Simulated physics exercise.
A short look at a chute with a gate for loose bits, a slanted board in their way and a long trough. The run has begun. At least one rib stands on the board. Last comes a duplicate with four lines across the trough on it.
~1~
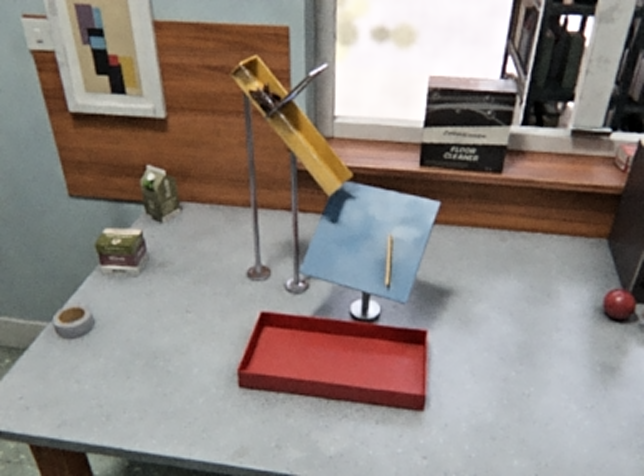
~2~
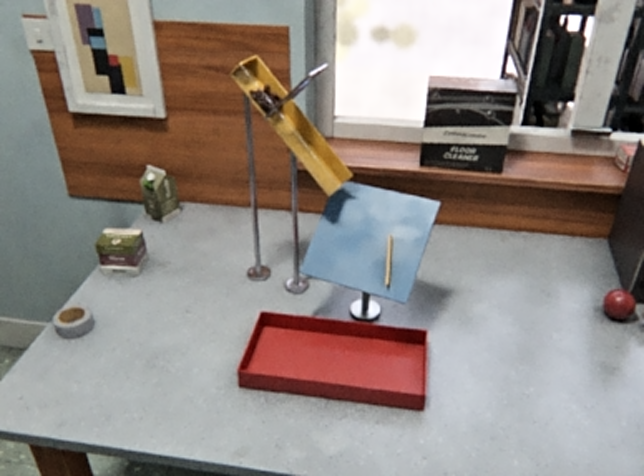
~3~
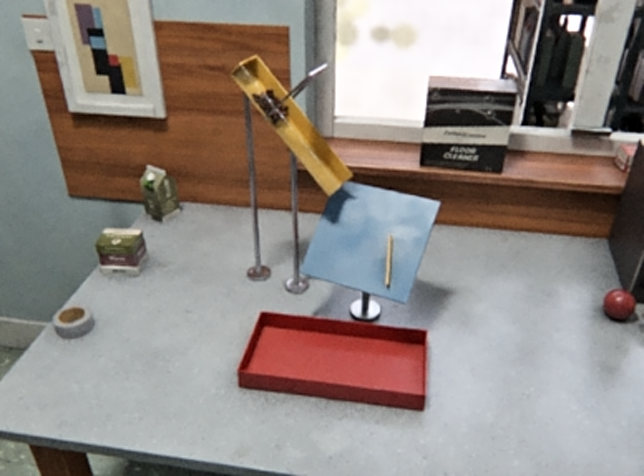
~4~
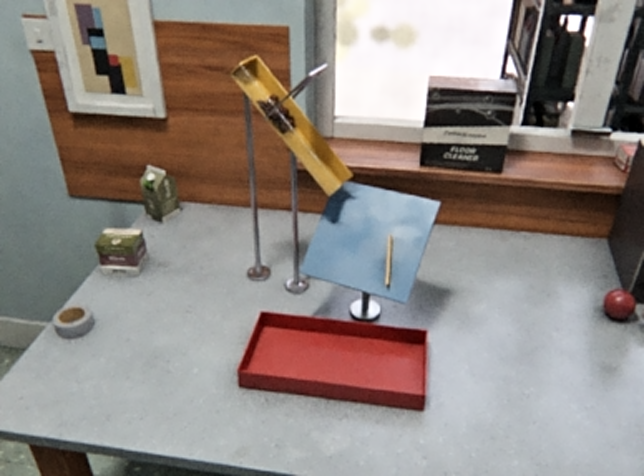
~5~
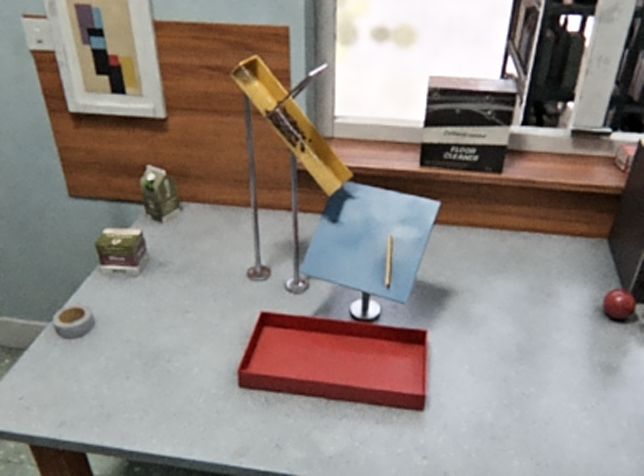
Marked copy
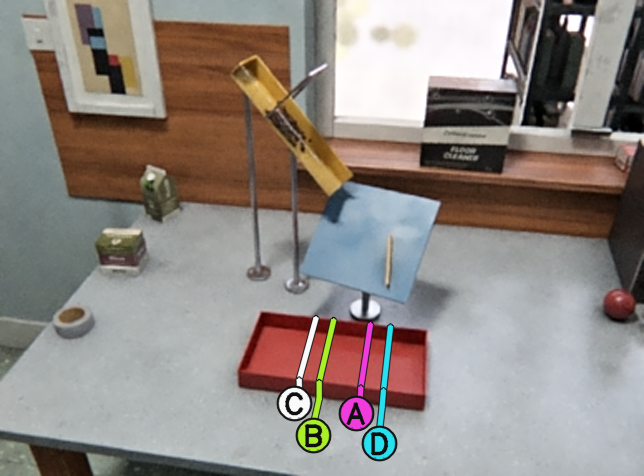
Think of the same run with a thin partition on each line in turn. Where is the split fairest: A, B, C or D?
The best line is A.
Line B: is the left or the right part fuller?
The right side.
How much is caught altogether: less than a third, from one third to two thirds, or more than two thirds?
About that: More than two thirds.
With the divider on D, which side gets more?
The left side.
On the marked copy, line A crosses the front rim at (360, 386); line B crosses the front rim at (319, 381); line C crosses the front rim at (299, 378); line D crosses the front rim at (383, 389).
With A, of what is caught, roughly half on the left of the divider, roughly half on the right.
With B, of what is caught, about a tenth on the left of the divider, almost all on the right.
With C, of what is caught, not one piece on the left of the divider, every piece on the right.
With D, of what is caught, almost all on the left of the divider, just a few on the right.
